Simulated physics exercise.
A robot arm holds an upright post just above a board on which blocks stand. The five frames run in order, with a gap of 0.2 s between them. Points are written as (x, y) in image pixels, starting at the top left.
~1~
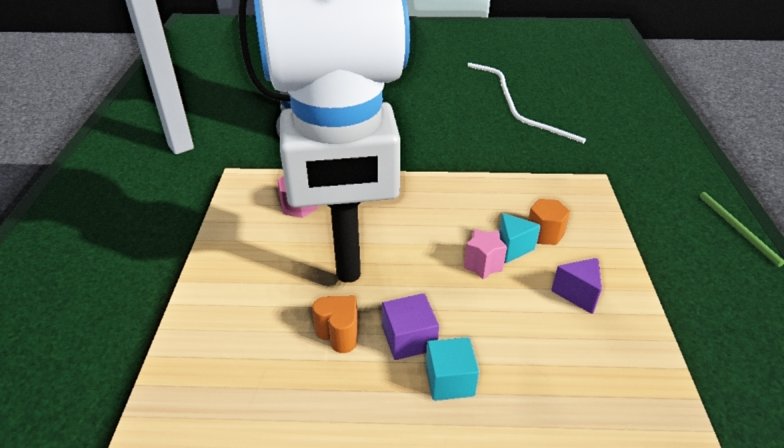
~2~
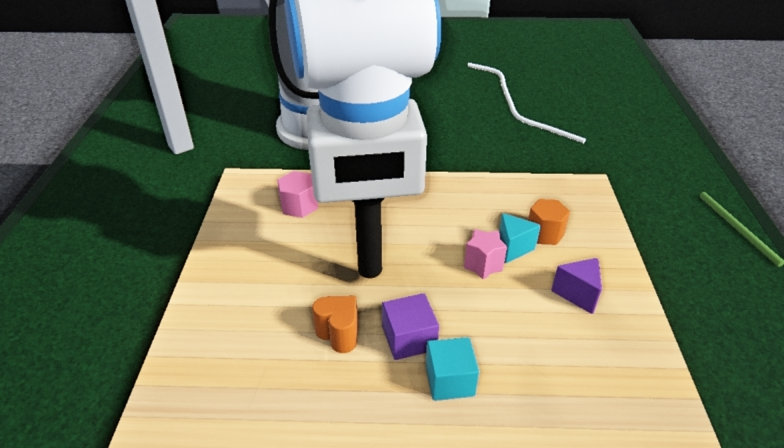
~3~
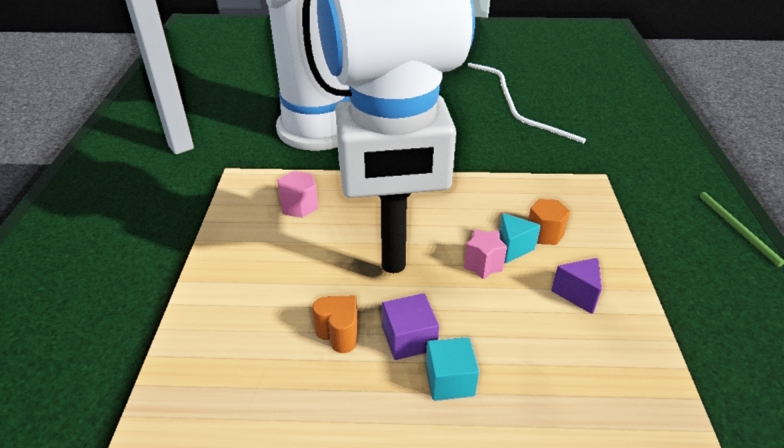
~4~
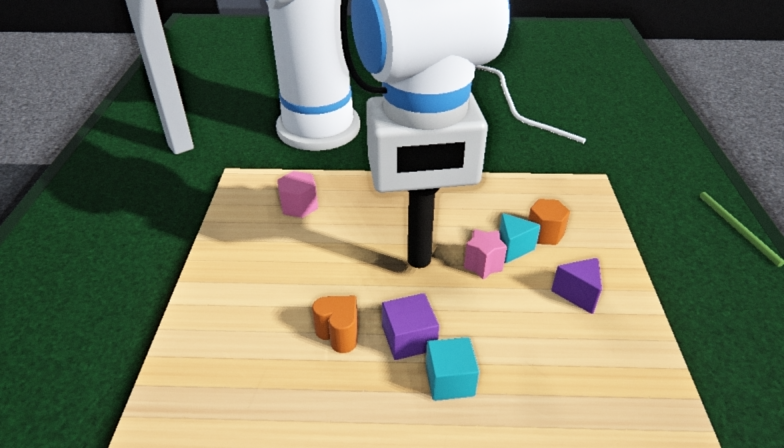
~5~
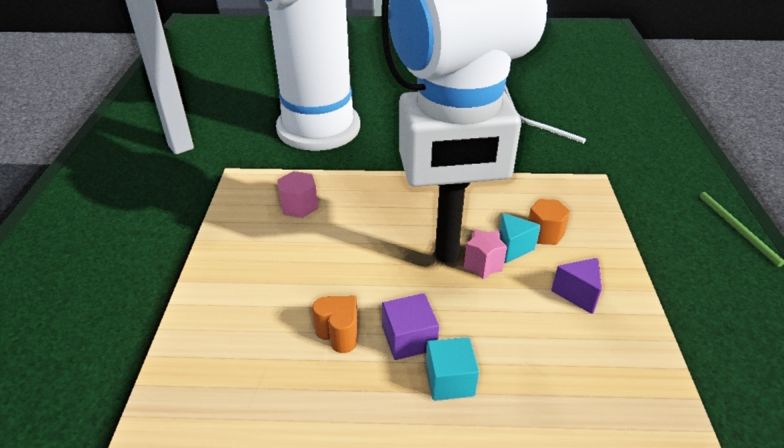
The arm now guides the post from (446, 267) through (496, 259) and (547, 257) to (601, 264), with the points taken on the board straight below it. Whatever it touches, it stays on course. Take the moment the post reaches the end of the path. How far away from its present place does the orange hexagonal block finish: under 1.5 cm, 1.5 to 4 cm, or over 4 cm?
The orange hexagonal block moves under 1.5 cm.
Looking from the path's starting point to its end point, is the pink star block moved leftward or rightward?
Toward the right.
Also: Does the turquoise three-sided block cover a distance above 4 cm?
The answer is yes.
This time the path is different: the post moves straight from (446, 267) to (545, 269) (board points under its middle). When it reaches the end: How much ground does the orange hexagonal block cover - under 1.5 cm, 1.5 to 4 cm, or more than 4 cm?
If I had to pick, the orange hexagonal block travels from 1.5 to 4 cm here.
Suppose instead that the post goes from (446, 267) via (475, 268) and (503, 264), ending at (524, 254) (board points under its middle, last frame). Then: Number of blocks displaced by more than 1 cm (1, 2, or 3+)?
It should be three or more.
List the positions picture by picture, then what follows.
Post tip (349, 275); block tops, pink star block (487, 240); turquoise three-sided block (517, 225); orange hexagonal block (550, 209); purple three-sided block (585, 270), in the first frame.
Post (370, 270); blocks unchanged, in the second frame.
Post (394, 266); blocks unchanged, in the third frame.
Post (419, 260); blocks unchanged, in the fourth frame.
Post (447, 255); pink star block (487, 240); turquoise three-sided block (517, 225); orange hexagonal block (550, 209); purple three-sided block (585, 270), in the fifth frame.
What follows on the original path. One third of the way, post (498, 247); pink star block (525, 244); turquoise three-sided block (544, 227), turned 35° anticlockwise; orange hexagonal block (557, 205), turned 25° anticlockwise.
Two thirds of the way, post (550, 245); pink star block (552, 251), turned 75° clockwise; turquoise three-sided block (576, 228), turned 35° anticlockwise; orange hexagonal block (557, 205), turned 25° anticlockwise.
At the end, post (605, 252); pink star block (552, 251), turned 80° clockwise; turquoise three-sided block (612, 224), turned 70° anticlockwise; orange hexagonal block (557, 205), turned 25° anticlockwise; purple three-sided block in place.
